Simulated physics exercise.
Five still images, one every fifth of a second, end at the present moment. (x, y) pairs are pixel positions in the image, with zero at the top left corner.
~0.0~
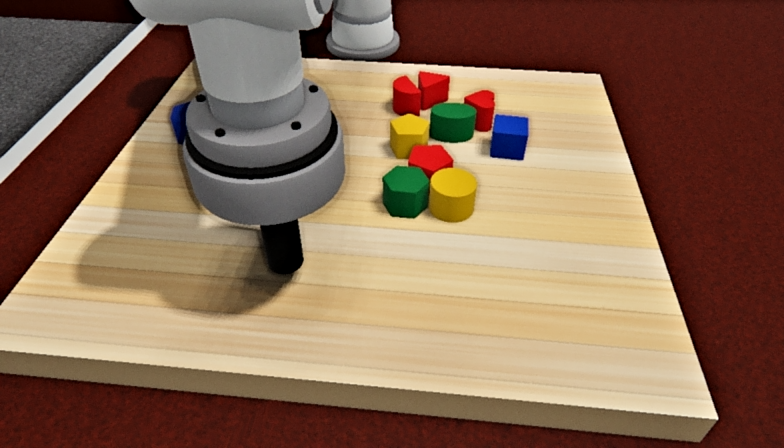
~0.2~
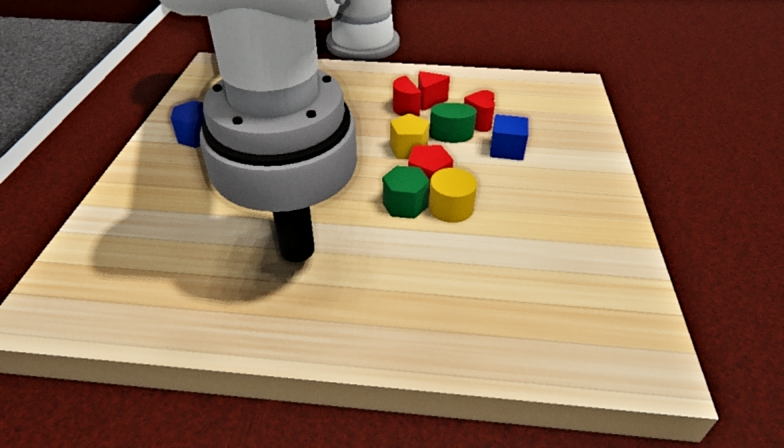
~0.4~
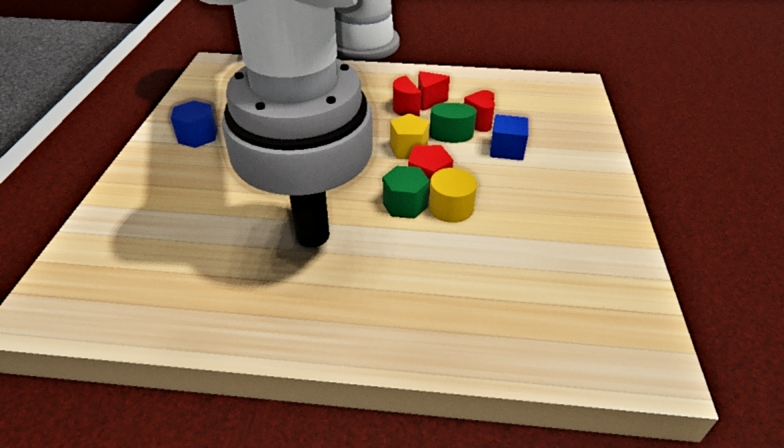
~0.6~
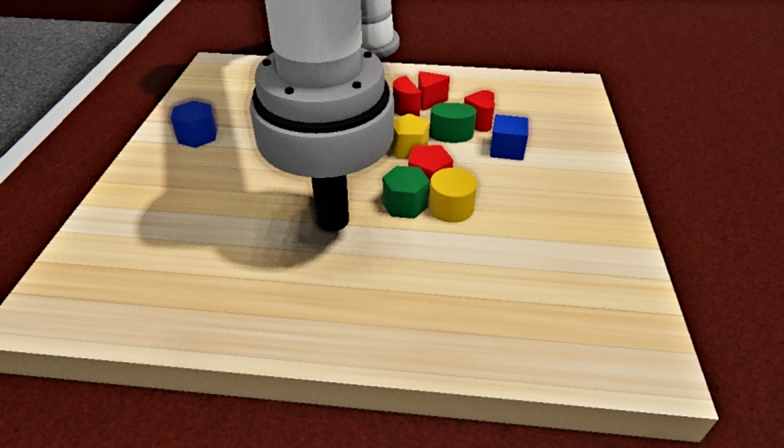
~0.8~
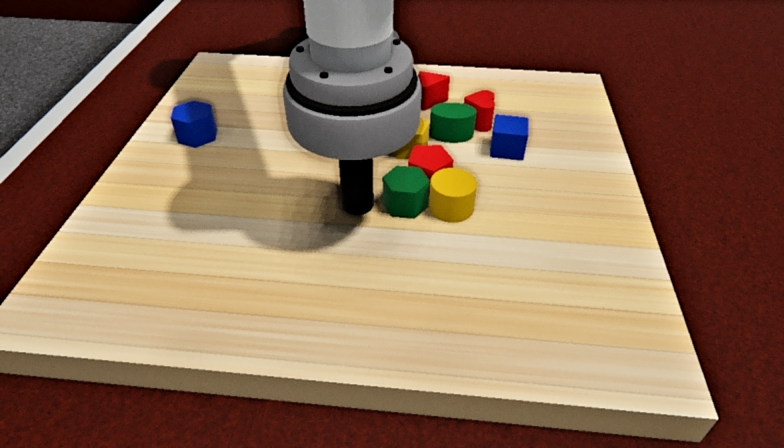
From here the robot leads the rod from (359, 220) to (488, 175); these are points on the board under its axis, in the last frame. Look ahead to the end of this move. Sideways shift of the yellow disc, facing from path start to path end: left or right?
The right-hand side.
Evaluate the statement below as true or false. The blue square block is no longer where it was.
That is true.
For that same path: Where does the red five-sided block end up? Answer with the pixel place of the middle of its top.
The top centre is at (459, 126).
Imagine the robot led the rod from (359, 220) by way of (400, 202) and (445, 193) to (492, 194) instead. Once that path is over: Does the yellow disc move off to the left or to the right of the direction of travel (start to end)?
Picture yourself facing from the start of the path to its end: The yellow disc moves off to your right.
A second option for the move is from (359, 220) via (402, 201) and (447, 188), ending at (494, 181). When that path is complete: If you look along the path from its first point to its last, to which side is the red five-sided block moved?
Displaced left.
What follows on the original path. One third of the way, rod at (406, 190); green six-sided block at (438, 167); red five-sided block at (446, 144), turned 30° anticlockwise; yellow disc at (477, 181).
Two thirds of the way, rod at (450, 175); green six-sided block at (475, 150), turned 25° anticlockwise; red five-sided block at (457, 130), turned 50° anticlockwise; yellow disc at (493, 180).
At the end, rod at (490, 161); green six-sided block at (507, 132), turned 50° anticlockwise; red five-sided block at (459, 126), turned 70° anticlockwise; yellow disc at (493, 180); blue square block at (523, 115).
